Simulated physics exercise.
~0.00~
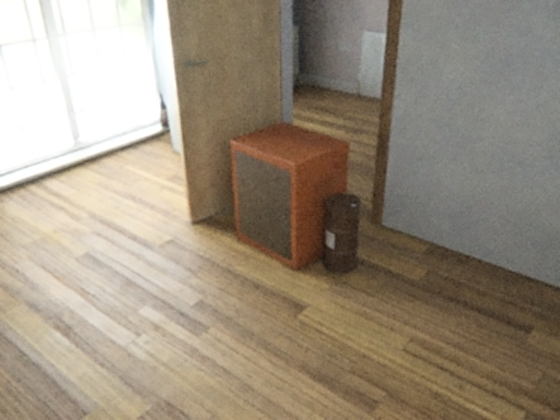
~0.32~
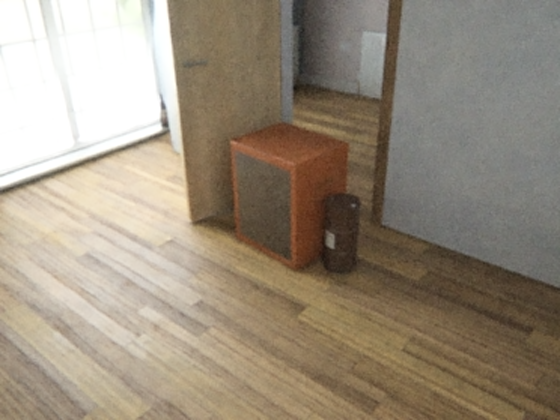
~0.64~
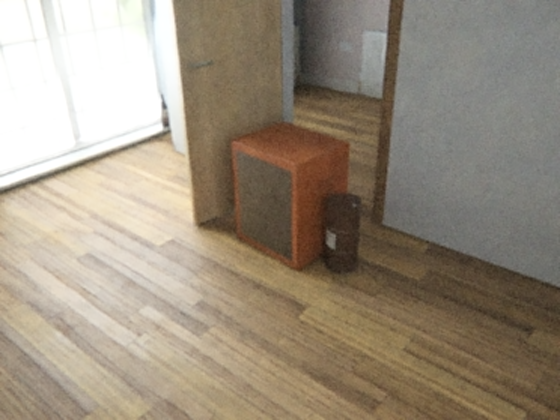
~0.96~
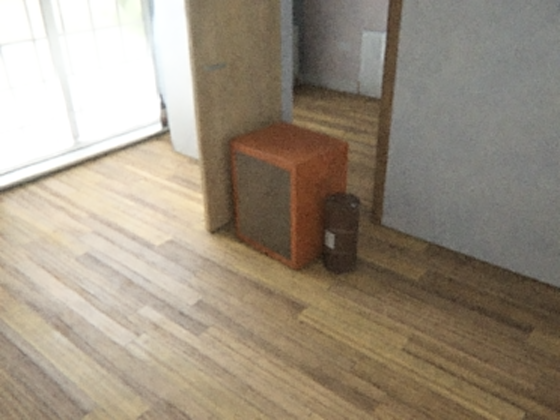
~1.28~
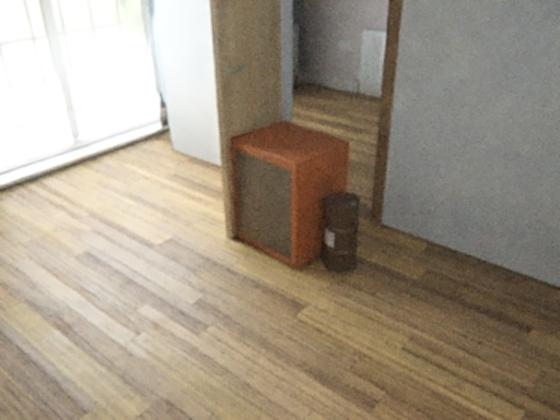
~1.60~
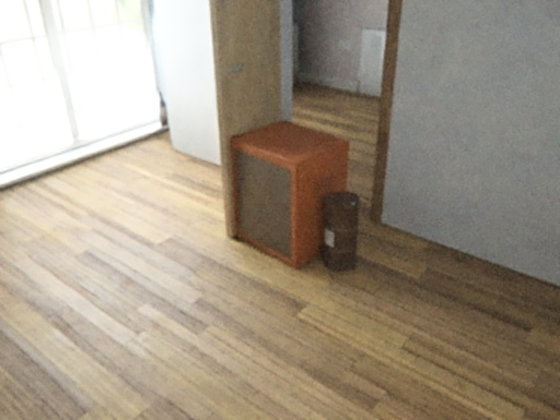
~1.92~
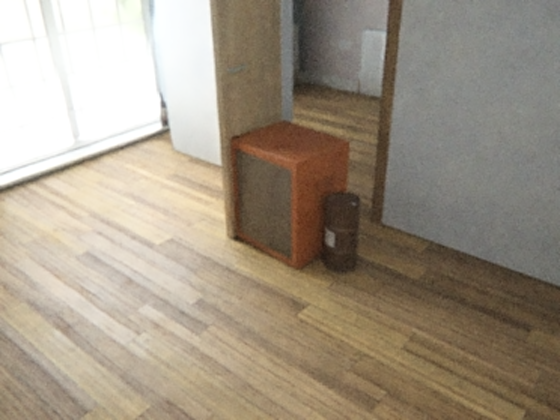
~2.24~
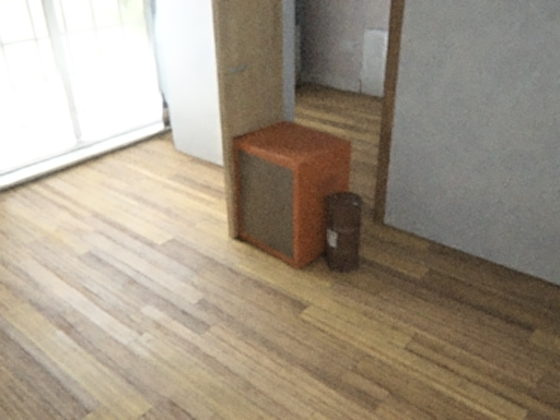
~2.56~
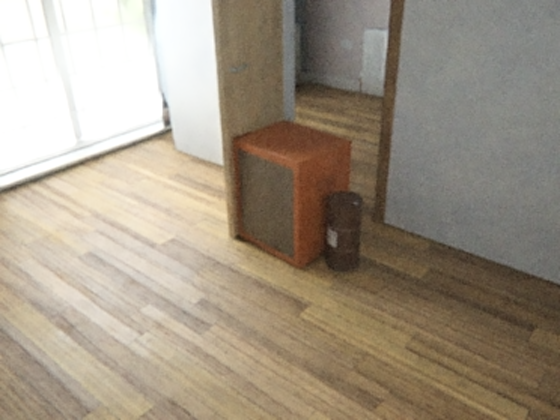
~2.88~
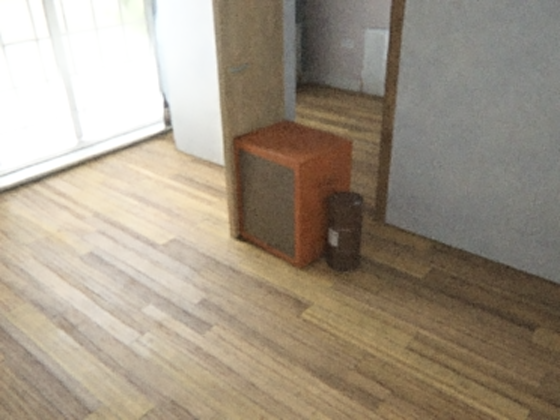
In a wood-floored room, a door swings partway, then stops against an orange box-shaped appliance.
